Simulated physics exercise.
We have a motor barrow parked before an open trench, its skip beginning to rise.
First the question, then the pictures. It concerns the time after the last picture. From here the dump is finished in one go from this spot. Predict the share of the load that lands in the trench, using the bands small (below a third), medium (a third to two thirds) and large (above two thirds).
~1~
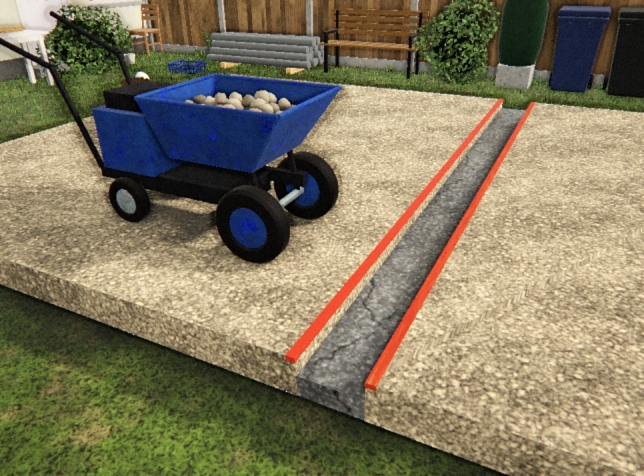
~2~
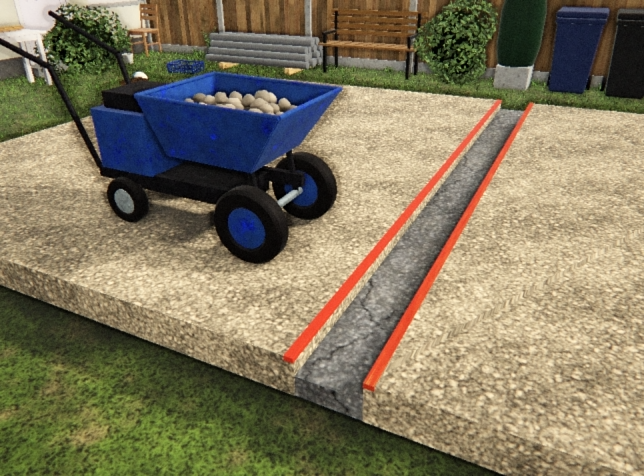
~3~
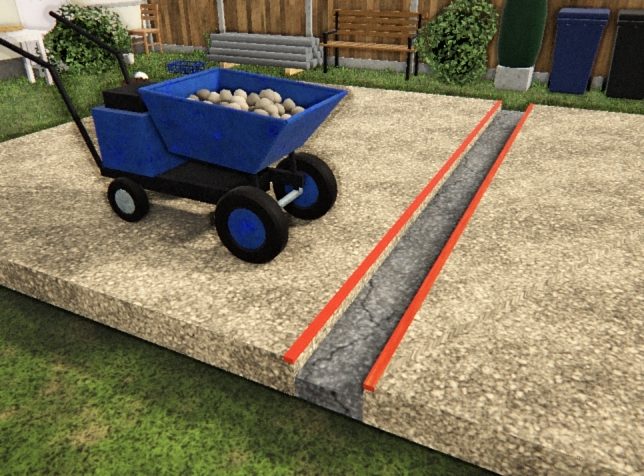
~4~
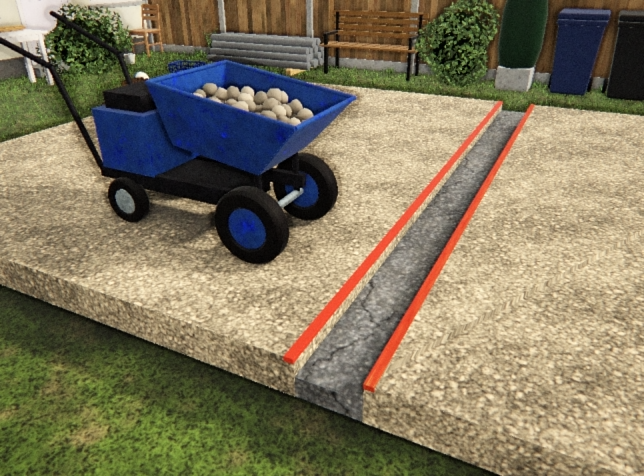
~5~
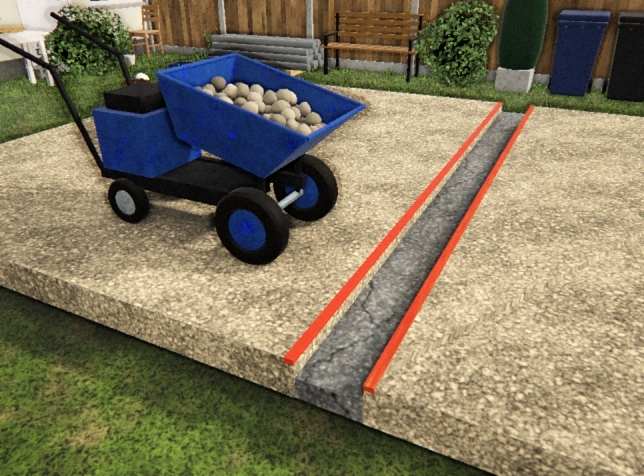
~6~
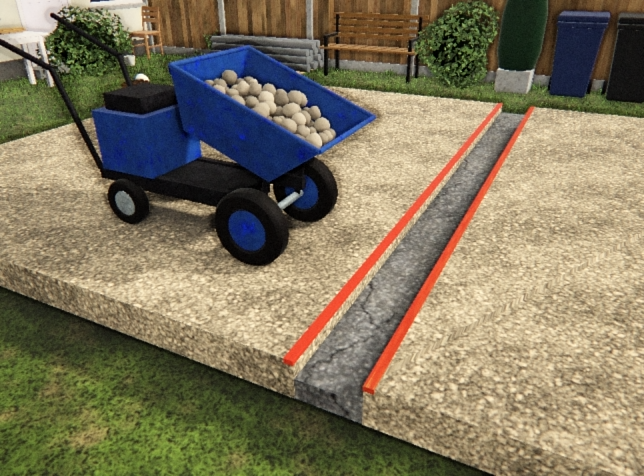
Medium.
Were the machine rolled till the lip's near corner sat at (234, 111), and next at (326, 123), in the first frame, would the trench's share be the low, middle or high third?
One to two thirds; less than a third.
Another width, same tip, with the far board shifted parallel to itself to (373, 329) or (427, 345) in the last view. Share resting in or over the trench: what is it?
You'd get 30 in a hundred the first time and 80 in a hundred the second.
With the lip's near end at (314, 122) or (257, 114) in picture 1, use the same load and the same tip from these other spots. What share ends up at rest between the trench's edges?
First spot: Roughly 20 percent; second spot: Roughly 60 percent.
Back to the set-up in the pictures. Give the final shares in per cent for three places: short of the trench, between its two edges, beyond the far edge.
I'd put short at close to 0, between at close to 45 and beyond at close to 20 per cent.
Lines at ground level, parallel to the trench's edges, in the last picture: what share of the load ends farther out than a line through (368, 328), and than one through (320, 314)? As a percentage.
First roughly 40 percent, then 70 percent.
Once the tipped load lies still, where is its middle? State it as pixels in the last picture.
(413, 273).
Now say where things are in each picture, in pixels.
The first frame shows lip of the skip (278, 117), level; top of the load (236, 110), river pebbles; first edge of the trench (327, 312); far edge (400, 333), the trench over half as wide as the skip, and shallow for its width.
The second frame shows lip of the skip (279, 118), tipped barely; top of the load (220, 111).
The third frame shows lip of the skip (286, 122), tipped barely; top of the load (225, 109).
The fourth frame shows lip of the skip (295, 129), tipped a little; top of the load (232, 107).
The fifth frame shows lip of the skip (307, 139), tipped clearly; top of the load (221, 101).
The sixth frame shows lip of the skip (319, 152), tipped clearly; top of the load (232, 97); first edge of the trench (325, 315); far edge (399, 337).
Just after the last frame, skip tipped steeply; every one in the skip.
A moment on, skip tipped right over; roughly two thirds in the skip; roughly a quarter in or heaped over the trench; about a tenth beyond it.
Further on, skip tipped right over; roughly a third in the skip; roughly half in or heaped over the trench; roughly a quarter beyond it.
When it is over, skip tipped right over; roughly a third in the skip; roughly half in or heaped over the trench; roughly a quarter beyond it.
